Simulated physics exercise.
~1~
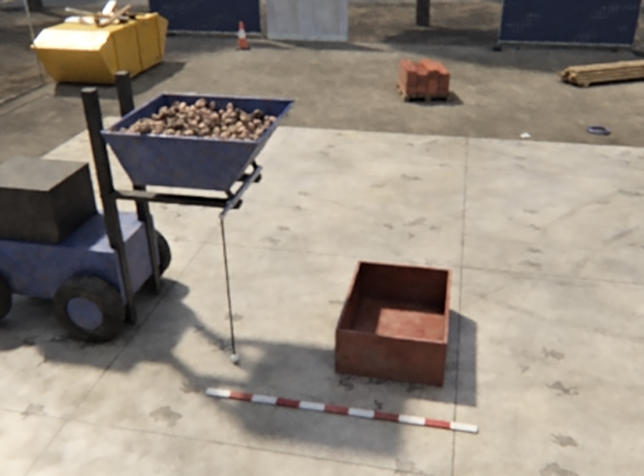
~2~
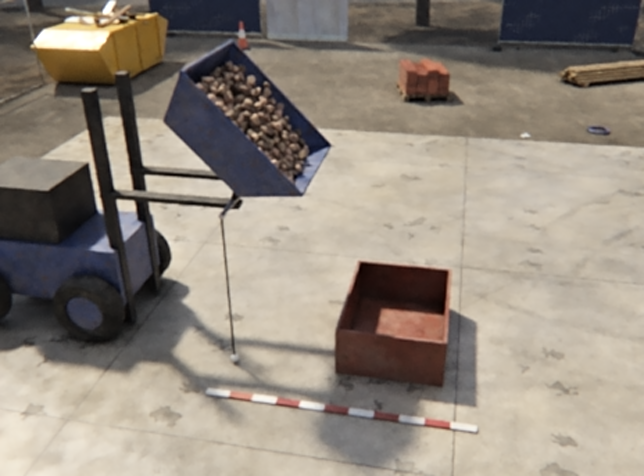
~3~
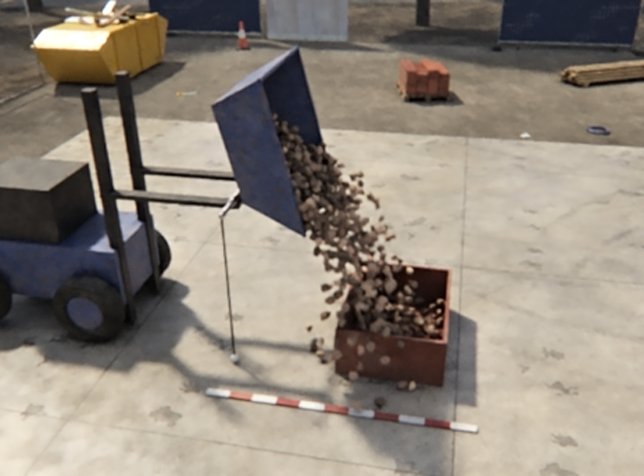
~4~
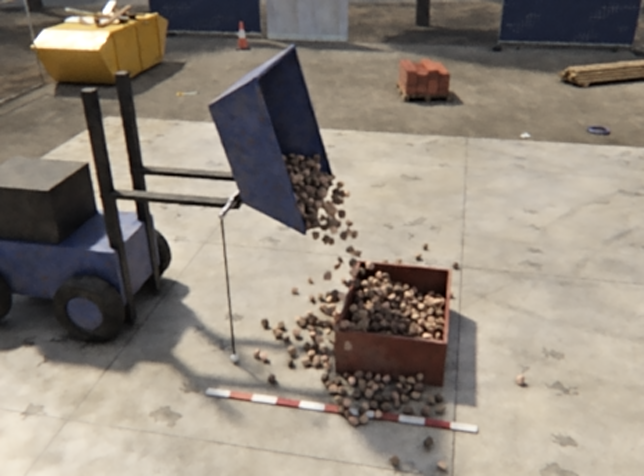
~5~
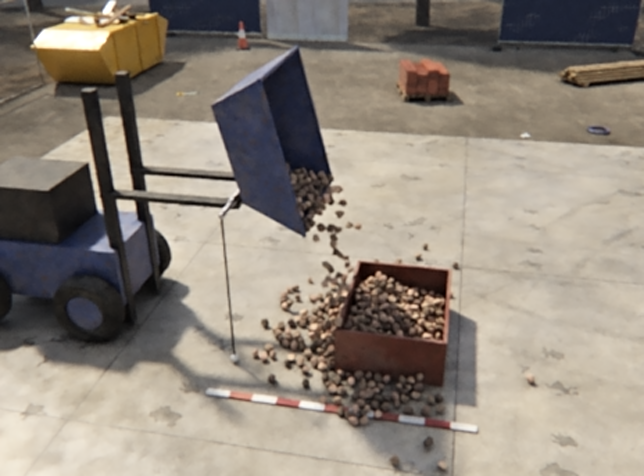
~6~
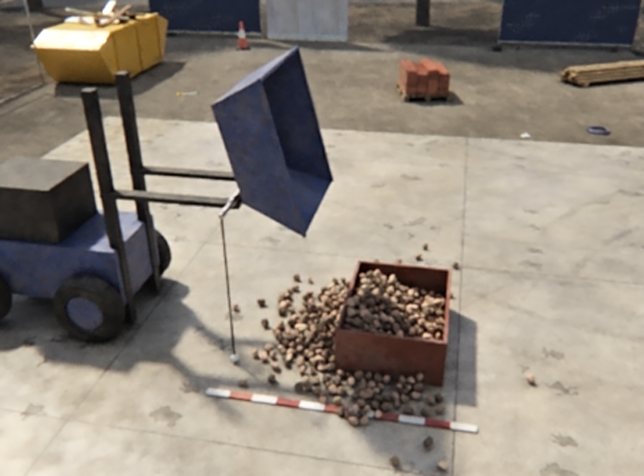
A blue fork truck stands at the left of a sunlit concrete yard, seen from above, holding up a blue skip of brown broken rock. An open rust-red bin sits to its right, behind a red and white striped staff, with a yellow container and stacked bricks farther back. The skip tips steeply to the right, and the rocks pour down into the bin, some dropping short or scattering around it. The flow thins to a trickle from the lip. Finally the tilted skip is empty, most rock fills the bin, and the rest lies heaped around its left and front.
